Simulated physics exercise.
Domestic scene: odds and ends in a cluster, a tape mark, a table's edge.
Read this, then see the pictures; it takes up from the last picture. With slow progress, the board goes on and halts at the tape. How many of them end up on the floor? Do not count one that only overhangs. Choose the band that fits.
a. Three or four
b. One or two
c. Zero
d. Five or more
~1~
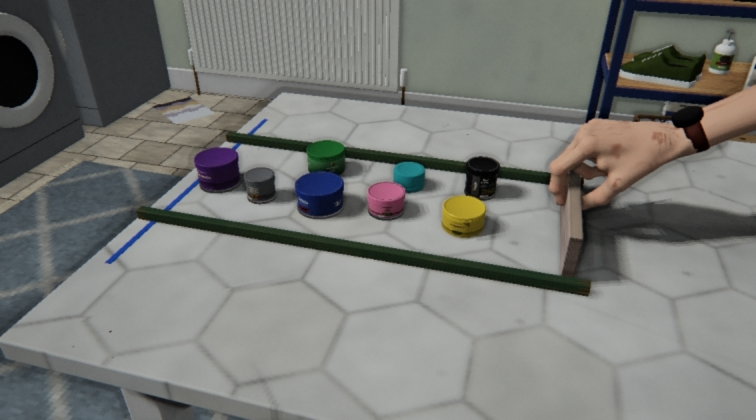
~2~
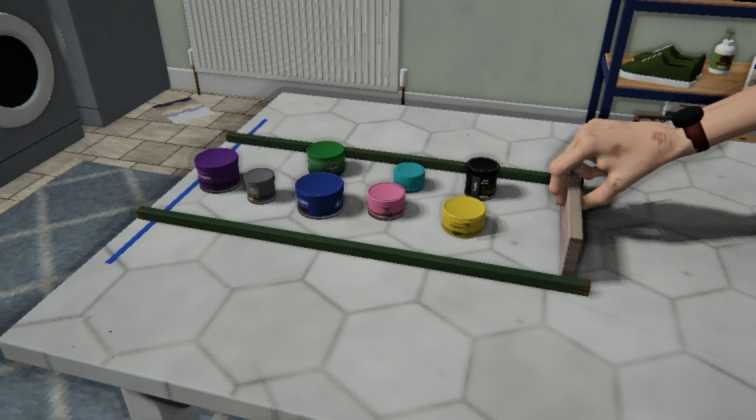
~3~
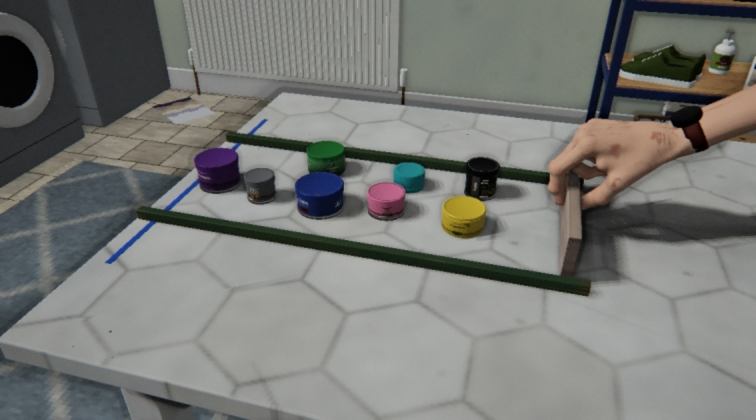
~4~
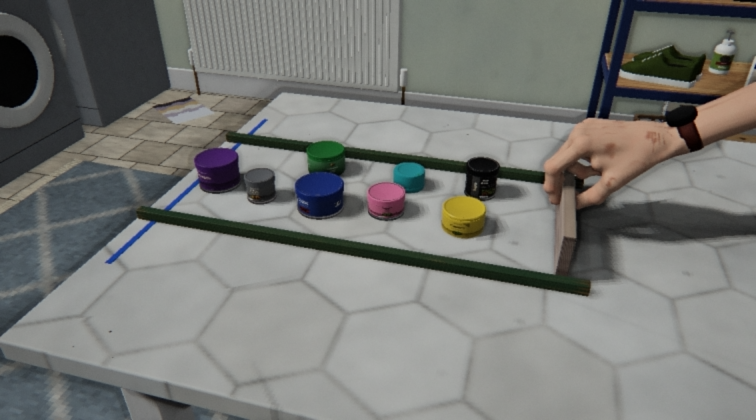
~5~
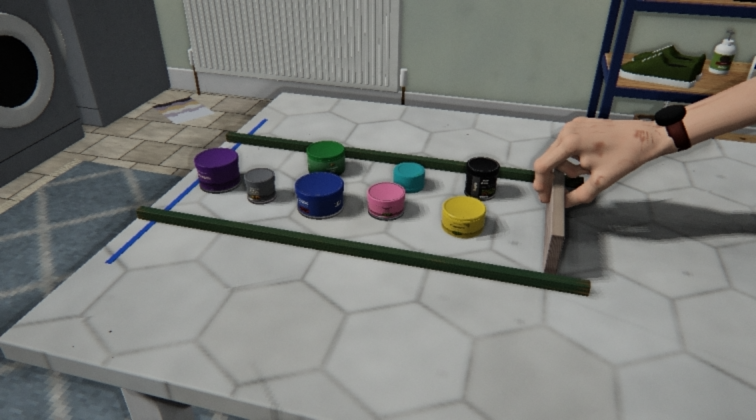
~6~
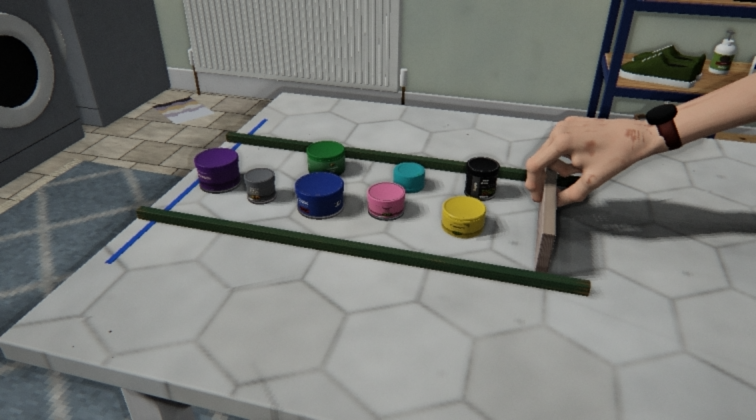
The answer is d.
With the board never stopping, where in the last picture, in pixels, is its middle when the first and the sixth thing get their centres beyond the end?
At (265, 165) for the first, at (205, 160) for the sixth.
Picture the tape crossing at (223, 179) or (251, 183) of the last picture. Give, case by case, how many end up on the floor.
Taking the two tries in order, the numbers are 5 and 1.
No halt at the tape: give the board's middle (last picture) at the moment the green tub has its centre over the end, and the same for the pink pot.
Around (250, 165) first and around (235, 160) second.
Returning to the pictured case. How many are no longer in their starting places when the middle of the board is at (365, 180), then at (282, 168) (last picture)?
At the first spot the count is 6, and at the second it is 8.
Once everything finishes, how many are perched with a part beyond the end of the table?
Answer: 2.
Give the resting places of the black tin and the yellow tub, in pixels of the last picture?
Black tin at about (211, 142), yellow tub at about (178, 172).
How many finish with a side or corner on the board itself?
In total, 2.
Soon after, none off yet; purple tin at rest near (218, 170); grey tin at rest near (261, 186); green tub at rest near (326, 160).
In the end, the number that fall off is five or more; gone, turquoise lid, pink pot, blue tin, green tub, grey tin and purple tin.
